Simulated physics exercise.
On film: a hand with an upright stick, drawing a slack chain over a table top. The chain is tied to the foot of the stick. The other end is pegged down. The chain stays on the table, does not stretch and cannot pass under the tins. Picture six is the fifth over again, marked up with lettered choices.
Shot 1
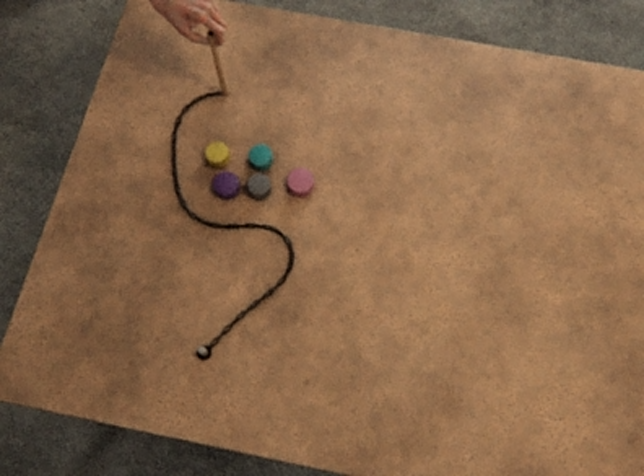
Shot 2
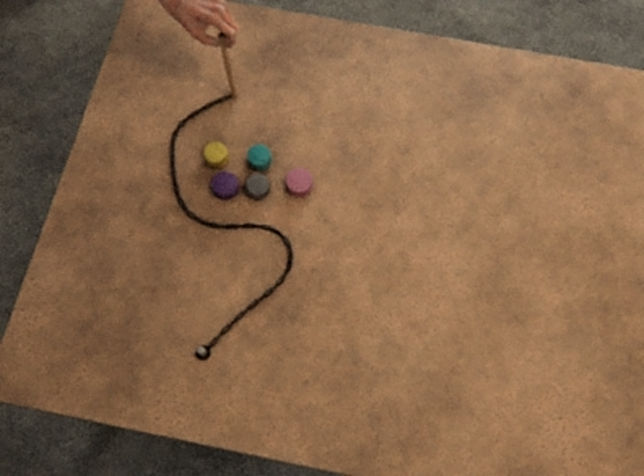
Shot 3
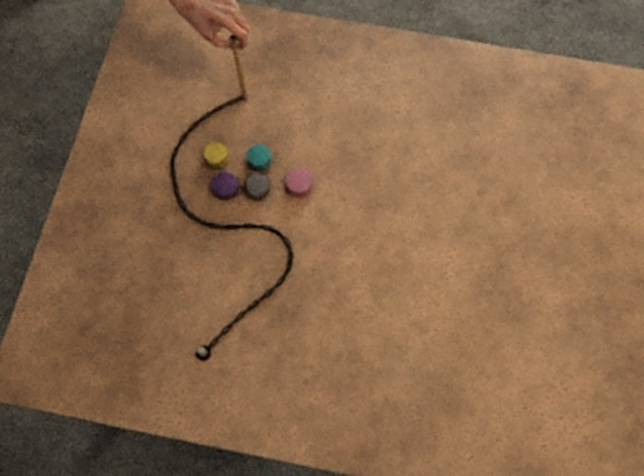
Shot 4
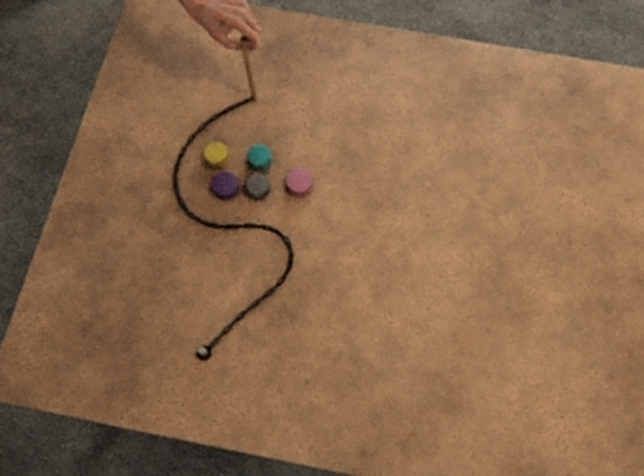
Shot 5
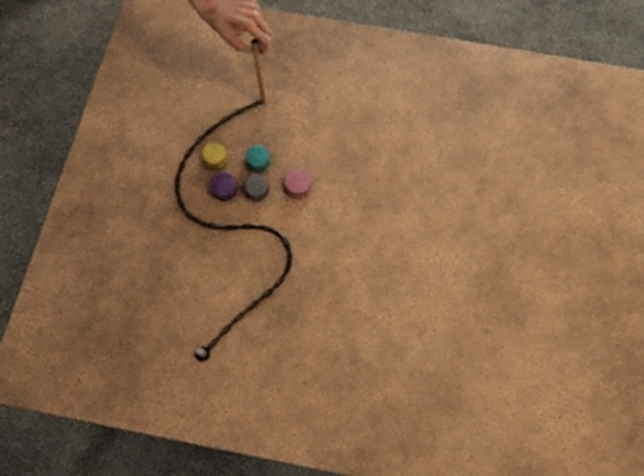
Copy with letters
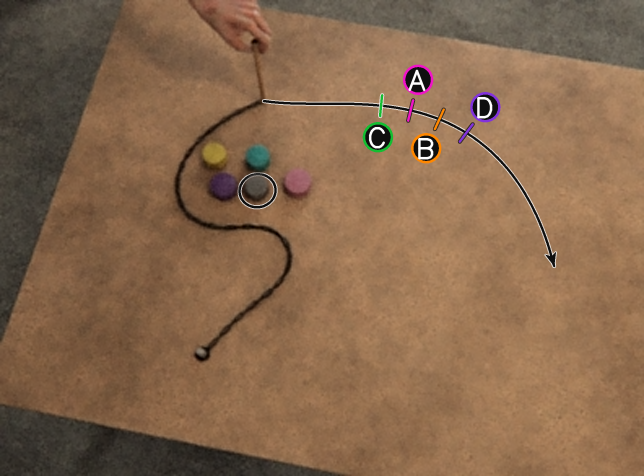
On a brown table top, a hand with an upright stick drawing a dark chain's end slightly rightward above five small coloured tins.
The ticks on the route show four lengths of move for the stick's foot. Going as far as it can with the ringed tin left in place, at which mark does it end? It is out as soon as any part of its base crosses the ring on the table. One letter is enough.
B is the last safe stop.
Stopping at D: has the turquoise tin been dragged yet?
Yes.
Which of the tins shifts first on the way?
Yellow.
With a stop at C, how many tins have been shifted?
The count is none.
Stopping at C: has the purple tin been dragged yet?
No.
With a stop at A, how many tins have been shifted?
By then, one.
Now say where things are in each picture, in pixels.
Peg (203, 351); grey tin (260, 187); purple tin (227, 186), in the first frame.
Purple tin (225, 186); pink tin (299, 183), in the second frame.
Turquoise tin (259, 158); yellow tin (216, 156), in the third frame.
Peg (203, 352); grey tin (258, 187), in the fourth frame.
Purple tin (224, 187); pink tin (298, 183); turquoise tin (258, 159), in the fifth frame.
On the marked copy, A at (411, 110); B at (439, 119); C at (381, 106); D at (466, 133); the ring at (258, 191); the route from (264, 101) via (448, 123) to (554, 266).
Following B. Soon after the start, foot of the stick (325, 104); grey tin (257, 188).
Later, foot of the stick (387, 107); grey tin (257, 188).
In the end, foot of the stick (439, 120); grey tin (257, 188); purple tin (228, 190); turquoise tin (263, 161); yellow tin (243, 172); the grey tin is still in its ring.
As for the rest, A is safe but short; C is safe but short; D drags the ringed tin to (269, 198).
